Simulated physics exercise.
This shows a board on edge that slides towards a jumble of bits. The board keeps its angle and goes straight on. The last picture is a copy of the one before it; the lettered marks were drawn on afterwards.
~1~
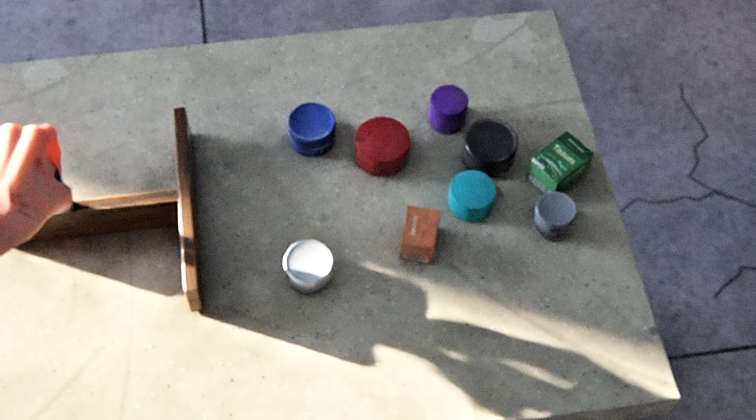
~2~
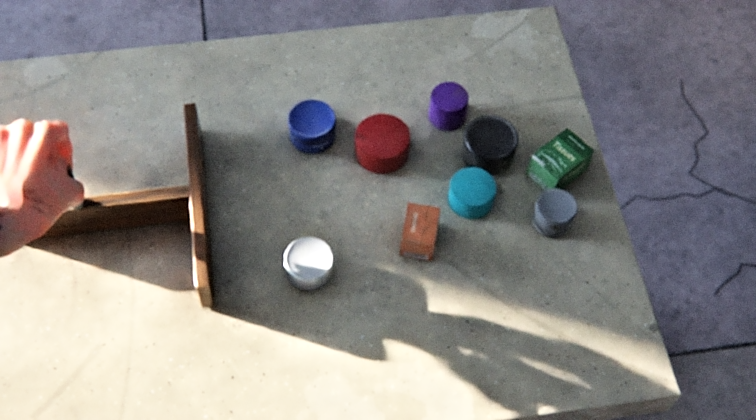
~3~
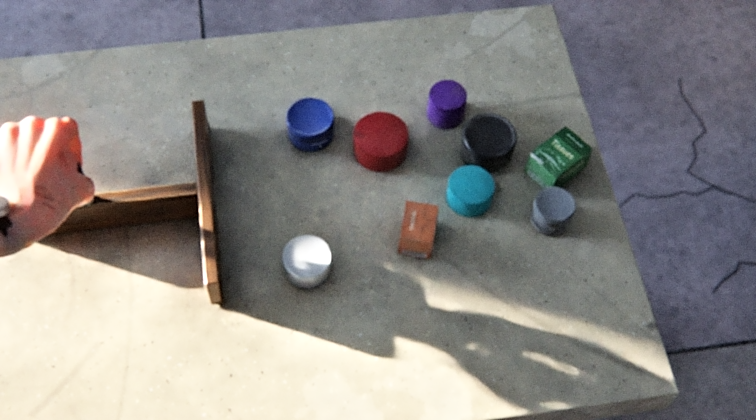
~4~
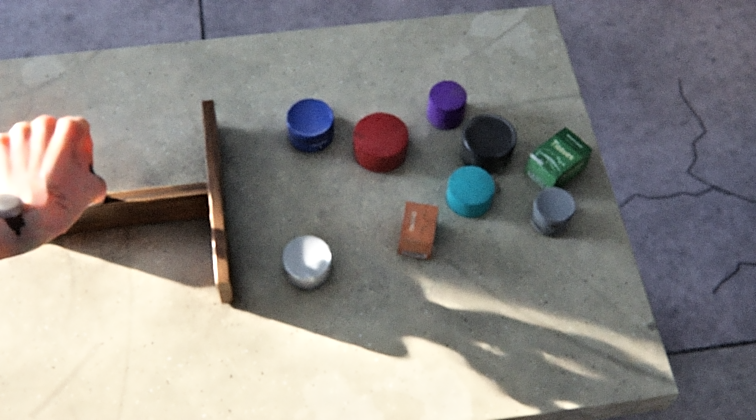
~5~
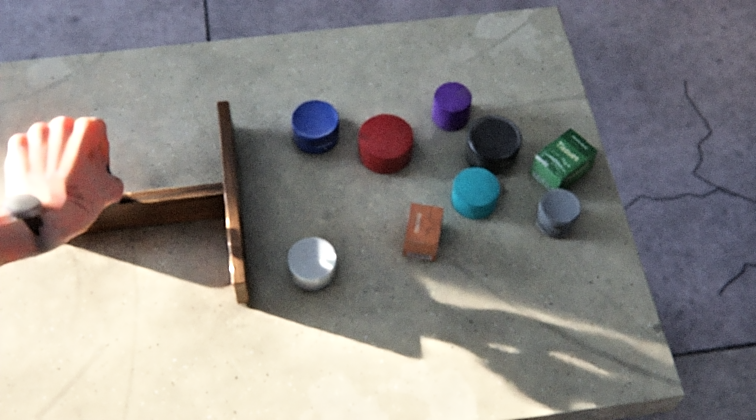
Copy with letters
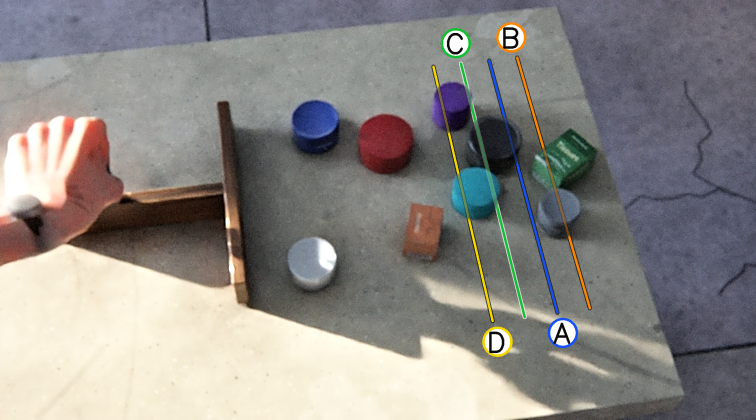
Hand sliding an upright wooden board slowly rightwards across a grey tabletop, with coloured tins, jars and small packets sitting still.
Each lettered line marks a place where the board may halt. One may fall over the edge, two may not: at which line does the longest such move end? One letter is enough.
Stop at A.
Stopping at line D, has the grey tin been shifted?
No.
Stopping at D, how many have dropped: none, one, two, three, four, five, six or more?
By then, none.
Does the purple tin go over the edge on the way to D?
By then, no.
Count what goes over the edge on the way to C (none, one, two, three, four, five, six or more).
In all, none.
On the marked copy, A at (521, 177); B at (551, 173); C at (490, 180); D at (461, 184).
Taking A. A third of the way, board (338, 174); blue jar (357, 122); white jar (379, 256).
Two thirds of the way, board (443, 162); black jar (521, 142); purple tin (496, 101).
When it is over, board (521, 153); green box (613, 163); black jar (592, 124); none fallen.
As for the rest, B drops four; C is within the limit but short; D is within the limit but short.
